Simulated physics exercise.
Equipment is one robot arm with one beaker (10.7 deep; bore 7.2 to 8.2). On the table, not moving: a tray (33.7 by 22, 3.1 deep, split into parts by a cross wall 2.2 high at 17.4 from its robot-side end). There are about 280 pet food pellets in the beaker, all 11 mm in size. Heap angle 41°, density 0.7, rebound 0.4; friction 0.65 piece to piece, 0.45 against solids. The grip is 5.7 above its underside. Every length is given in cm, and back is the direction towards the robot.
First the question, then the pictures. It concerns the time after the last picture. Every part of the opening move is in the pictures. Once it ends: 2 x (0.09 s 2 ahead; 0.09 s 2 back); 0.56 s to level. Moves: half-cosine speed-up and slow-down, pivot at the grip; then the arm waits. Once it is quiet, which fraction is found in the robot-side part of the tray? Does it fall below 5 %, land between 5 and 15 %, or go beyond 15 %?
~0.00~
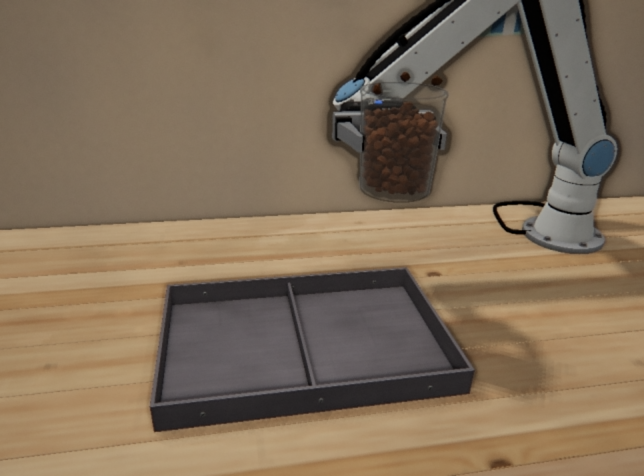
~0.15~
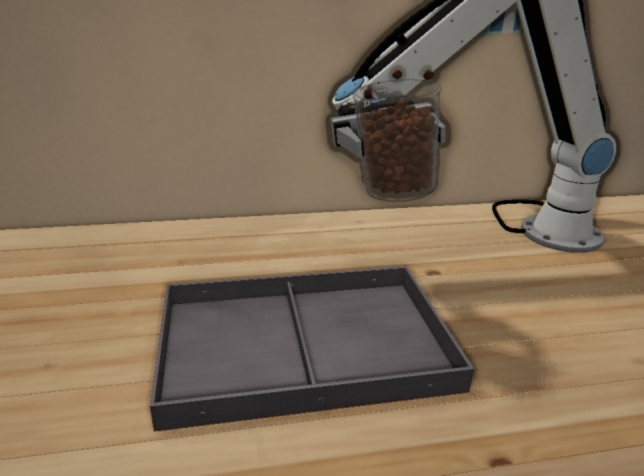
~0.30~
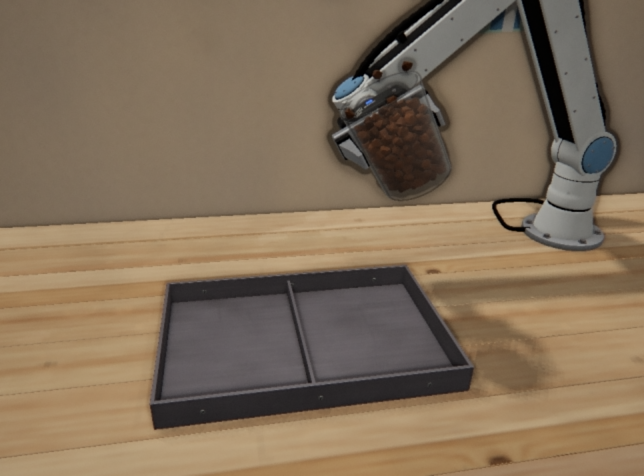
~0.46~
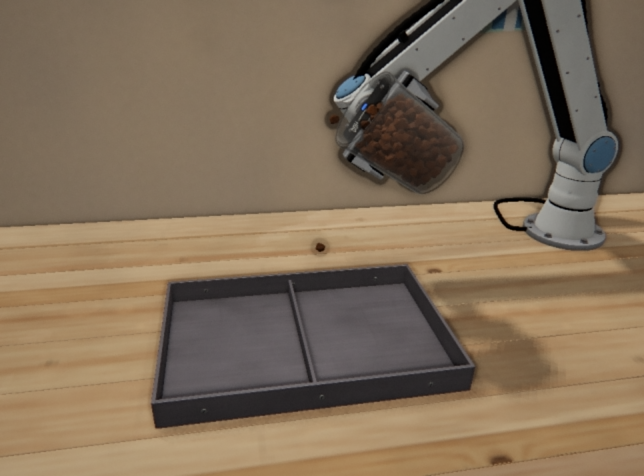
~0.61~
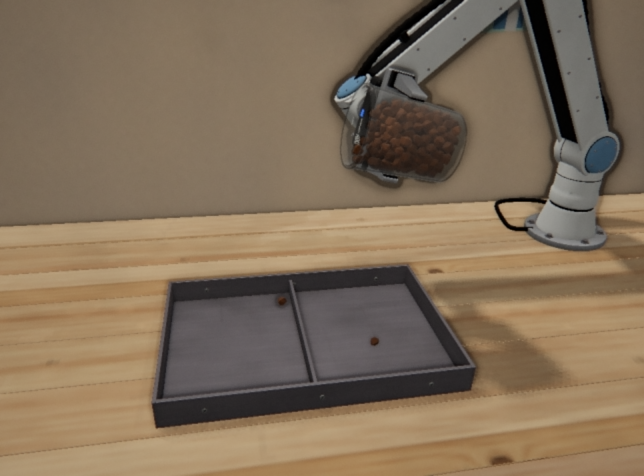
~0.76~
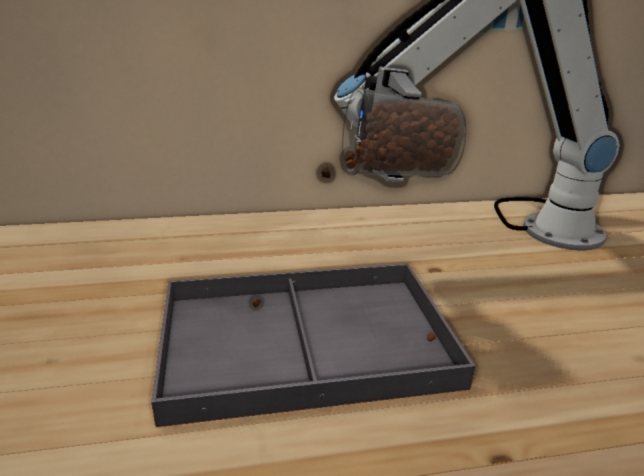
It lands between 5 and 15 %.
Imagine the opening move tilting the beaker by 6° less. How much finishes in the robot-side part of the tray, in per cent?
Roughly 5 percent.
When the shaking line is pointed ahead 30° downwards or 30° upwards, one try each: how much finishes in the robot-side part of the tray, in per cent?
It comes to around 5 per cent on the first try and around 10 per cent on the second.
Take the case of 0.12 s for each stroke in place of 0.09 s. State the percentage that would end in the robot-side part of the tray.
About 10 per cent in that case.
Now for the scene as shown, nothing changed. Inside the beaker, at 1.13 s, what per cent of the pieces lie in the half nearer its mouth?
I'd say close to 55 per cent.
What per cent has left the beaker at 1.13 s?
About 25 per cent.
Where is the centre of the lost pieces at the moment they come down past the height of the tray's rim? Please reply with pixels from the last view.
Centre: About (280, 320).
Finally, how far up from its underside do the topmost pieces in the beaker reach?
Around 9.0 centimetres above the underside.
By 1.13 s, tilted 84° forward, highest piece 28 above the table; 218 in the beaker, 32 in the far-side part, 11 in the robot-side part, 22 in flight or on a rim.
By 1.50 s, tilted 20° forward, highest piece 30 above the table; 203 in the beaker, 56 in the far-side part, 23 in the robot-side part, 1 in flight or on a rim.
By 1.88 s, level, highest piece 29 above the table; 203 in the beaker, 57 in the far-side part, 23 in the robot-side part.
By 2.93 s, level, highest piece 29 above the table; 203 in the beaker, 57 in the far-side part, 23 in the robot-side part.
Final count, 203 in the beaker, 57 in the far-side part, 23 in the robot-side part. That is 8 % in the robot-side part of the tray.
